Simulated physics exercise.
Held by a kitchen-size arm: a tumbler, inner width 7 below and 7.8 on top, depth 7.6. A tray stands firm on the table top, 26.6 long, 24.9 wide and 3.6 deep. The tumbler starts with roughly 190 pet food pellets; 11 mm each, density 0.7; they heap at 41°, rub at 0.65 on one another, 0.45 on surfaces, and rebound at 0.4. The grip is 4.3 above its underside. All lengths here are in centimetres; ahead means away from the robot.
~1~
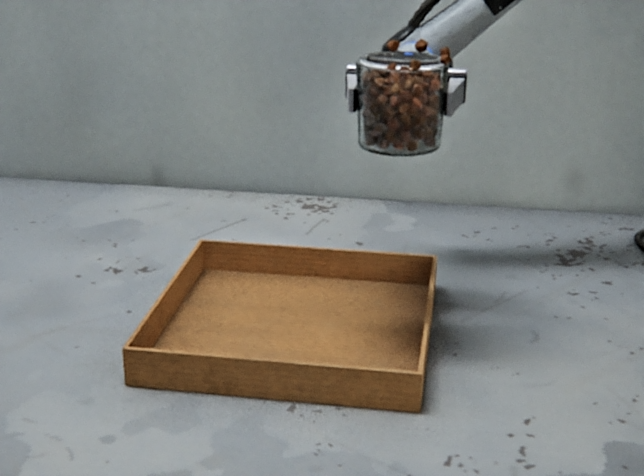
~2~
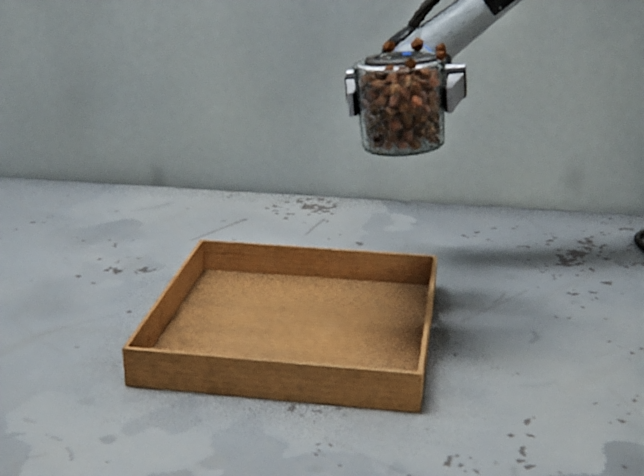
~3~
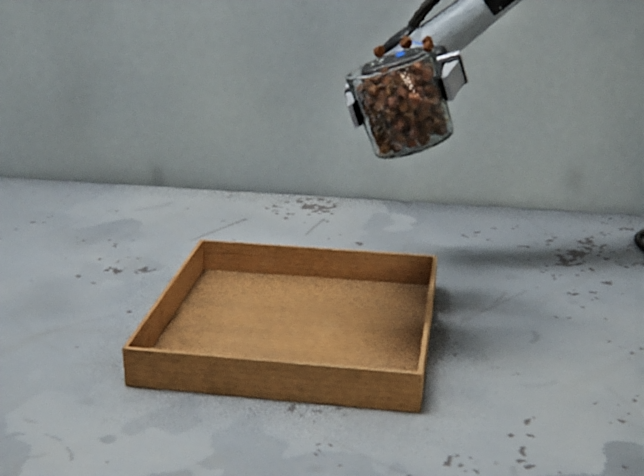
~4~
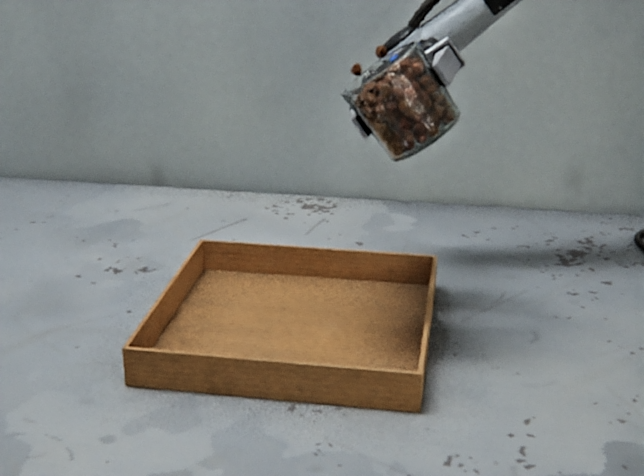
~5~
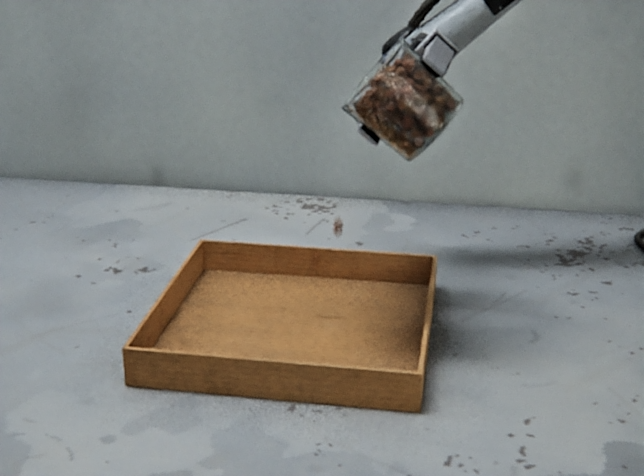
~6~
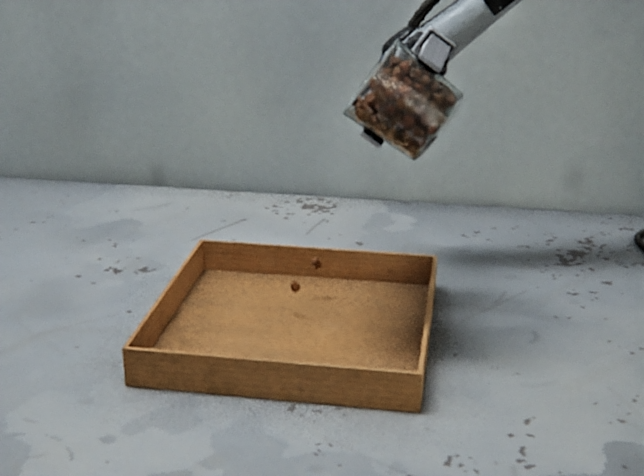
A robotic arm reaches in from the upper right, gripping a clear tumbler heaped with brown pellets above a grey, speckled table, before a plain grey wall. A shallow, square-cornered wooden tray sits below, seen from slightly above by a still camera. The arm tilts the tumbler steadily to the left, and a couple of pellets drop from its rim into the tray while the rest stay inside.
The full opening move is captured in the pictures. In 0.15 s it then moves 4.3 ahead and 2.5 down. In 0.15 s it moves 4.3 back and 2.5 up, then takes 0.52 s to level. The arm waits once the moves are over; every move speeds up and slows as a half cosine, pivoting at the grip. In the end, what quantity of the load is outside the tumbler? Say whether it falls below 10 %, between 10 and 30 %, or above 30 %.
It falls below 10 %.
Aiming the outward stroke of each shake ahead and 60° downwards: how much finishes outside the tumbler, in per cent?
Some 0 per cent.
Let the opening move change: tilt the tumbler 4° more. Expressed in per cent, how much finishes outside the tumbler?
Close to 5 in a hundred, I'd say.
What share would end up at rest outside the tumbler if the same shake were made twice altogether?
Roughly 5 in a hundred.
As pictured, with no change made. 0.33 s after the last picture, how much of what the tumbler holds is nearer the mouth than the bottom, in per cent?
Estimate: Around 45 %.
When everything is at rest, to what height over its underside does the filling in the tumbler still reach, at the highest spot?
I'd say close to 8.0 cm.
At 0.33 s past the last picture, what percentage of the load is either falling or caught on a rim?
3 %.
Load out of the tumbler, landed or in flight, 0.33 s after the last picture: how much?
About 5 per cent.
Then, 0.33 s on, tilted 55° forward, highest piece 27 above the table; 184 in the tumbler, 2 in the tray, 5 in flight or on a rim.
Then, 0.66 s on, tilted 12° forward, highest piece 28 above the table; 183 in the tumbler, 8 in the tray.
Then, 1.02 s on, level, highest piece 28 above the table; 183 in the tumbler, 8 in the tray.
Then, 2.07 s on, level, highest piece 28 above the table; 183 in the tumbler, 8 in the tray.
In the end, 183 in the tumbler, 8 in the tray. That is 4 % outside the tumbler.
